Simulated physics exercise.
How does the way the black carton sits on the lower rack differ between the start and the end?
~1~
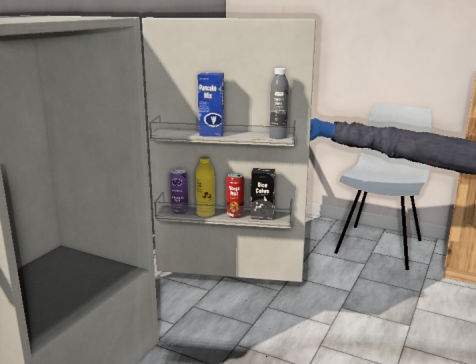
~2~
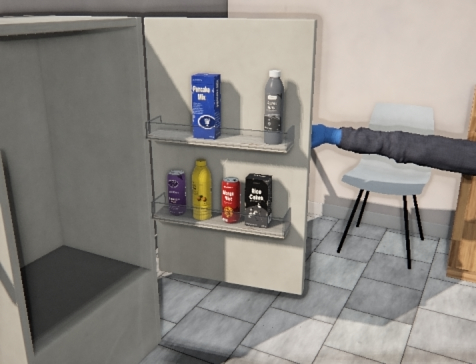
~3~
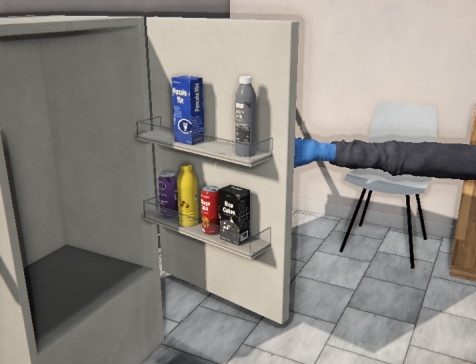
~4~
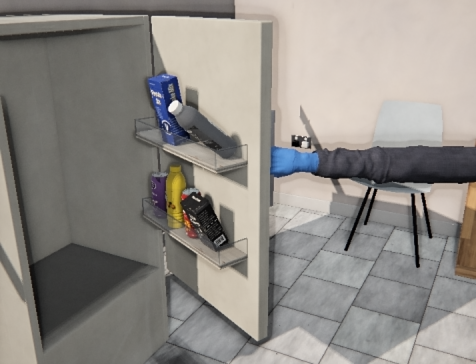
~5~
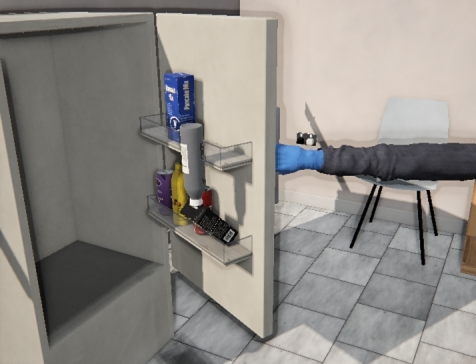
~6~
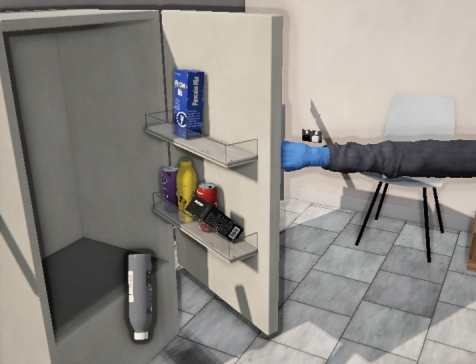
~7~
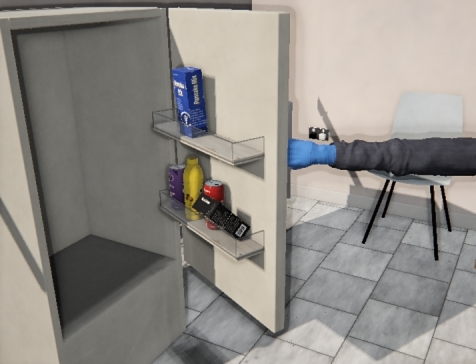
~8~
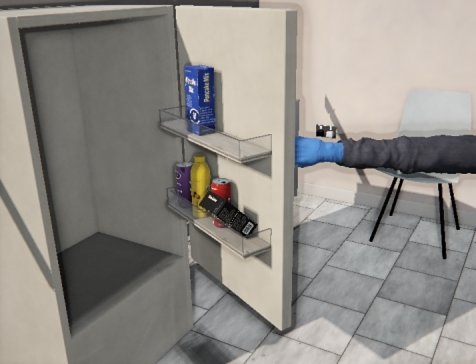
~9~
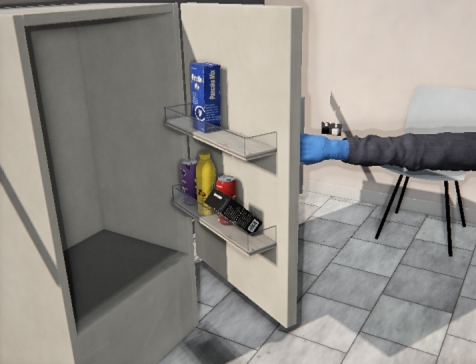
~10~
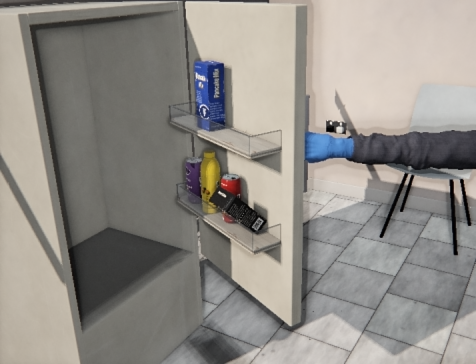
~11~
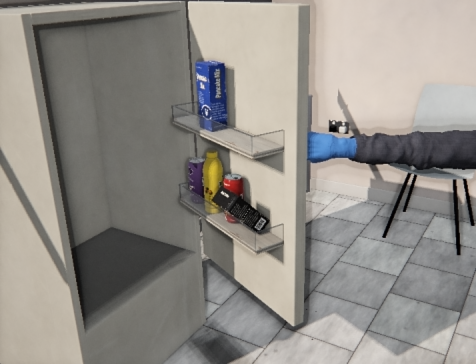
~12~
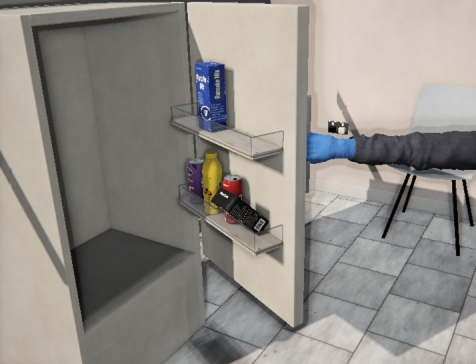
At the start the black carton stands upright on the lower rack. By the end it is tipped over and leaning, still held behind the rail.
